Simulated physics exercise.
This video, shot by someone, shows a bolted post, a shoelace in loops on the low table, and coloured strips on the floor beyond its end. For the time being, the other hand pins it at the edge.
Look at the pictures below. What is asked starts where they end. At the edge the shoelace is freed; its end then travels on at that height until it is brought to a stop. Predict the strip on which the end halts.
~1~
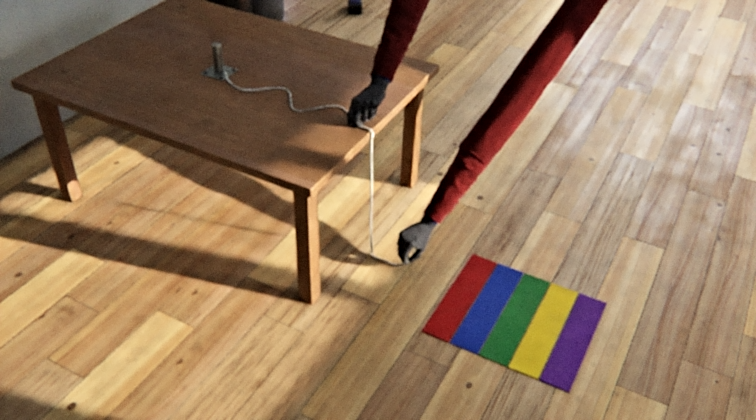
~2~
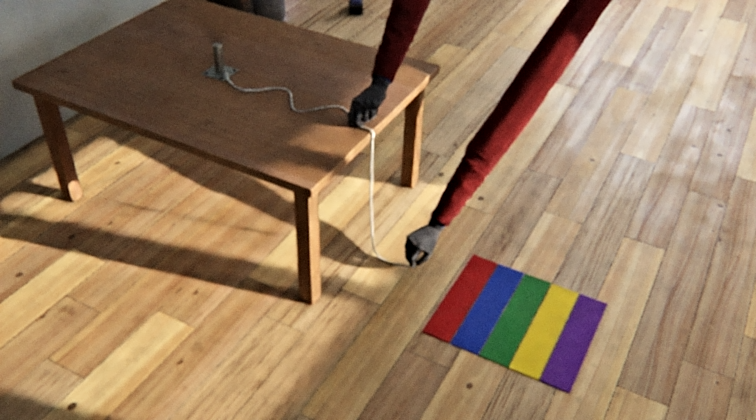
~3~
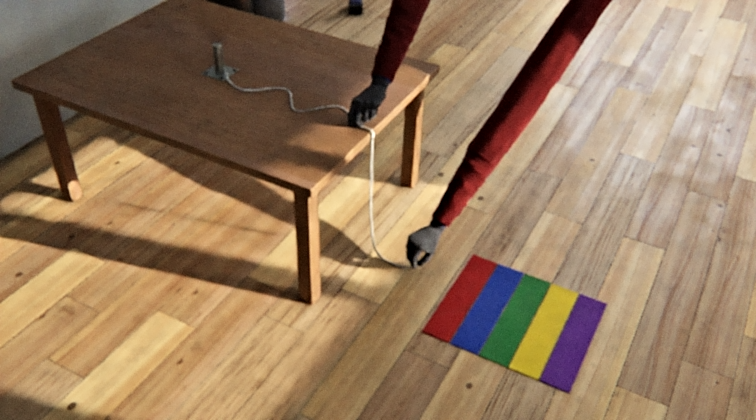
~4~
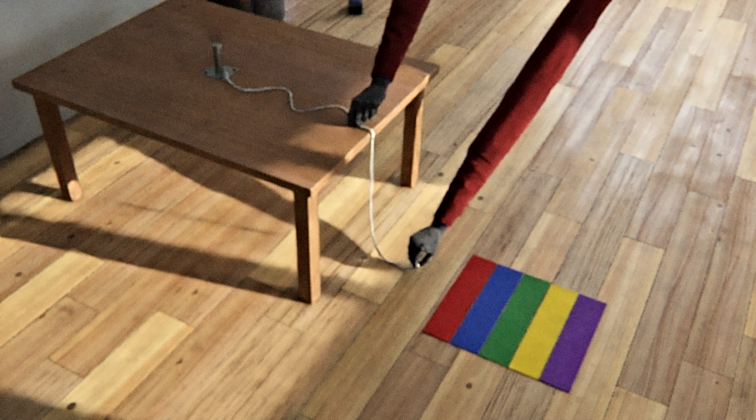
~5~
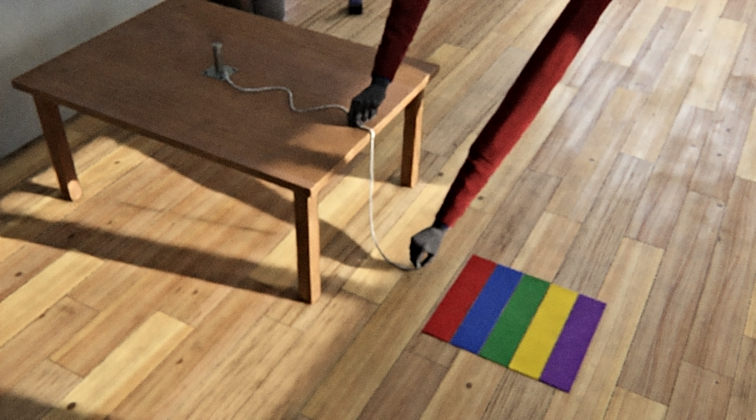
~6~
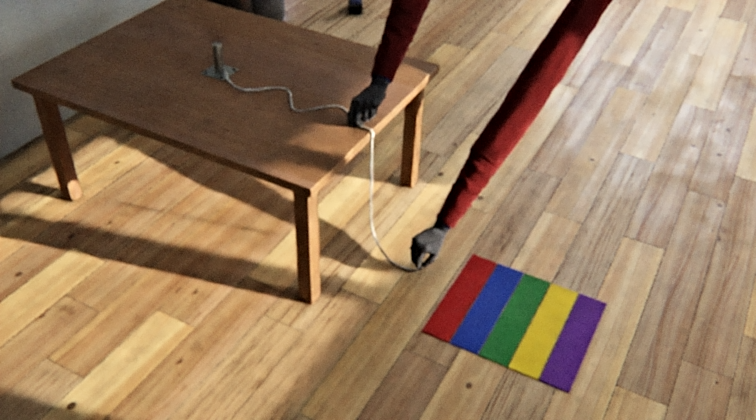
The yellow strip.
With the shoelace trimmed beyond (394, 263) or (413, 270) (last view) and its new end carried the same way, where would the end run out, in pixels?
(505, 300) and (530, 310).
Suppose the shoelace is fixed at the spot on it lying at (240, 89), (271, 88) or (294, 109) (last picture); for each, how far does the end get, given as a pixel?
Taking them in turn, I'd expect around (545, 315), (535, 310) and finally (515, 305).
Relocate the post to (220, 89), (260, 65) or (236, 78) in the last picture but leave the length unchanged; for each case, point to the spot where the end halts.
Results per try: (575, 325); (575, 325); (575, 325).
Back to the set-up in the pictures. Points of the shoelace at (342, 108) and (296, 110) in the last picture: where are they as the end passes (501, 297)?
The first ends at (366, 126) and the second at (325, 111).
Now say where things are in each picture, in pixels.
End (408, 261); red (445, 321); blue (472, 333); green (502, 345); yellow (531, 356); purple (561, 369), in the first frame.
End (416, 264); shoelace through (235, 87) (291, 95) (332, 107) (372, 137) (371, 193) (373, 244), in the second frame.
End (417, 265), in the third frame.
End (419, 266); shoelace through (235, 87) (290, 95) (331, 106) (372, 137) (371, 193) (375, 245), in the fourth frame.
End (420, 266), in the fifth frame.
End (422, 267); shoelace through (235, 86) (290, 95) (331, 106) (372, 136) (371, 193) (379, 246), in the sixth frame.
Soon after, end near (501, 297); over blue.
After that, end near (531, 309); over green.
At the stop, end near (550, 316); over yellow. It halts on the yellow strip.
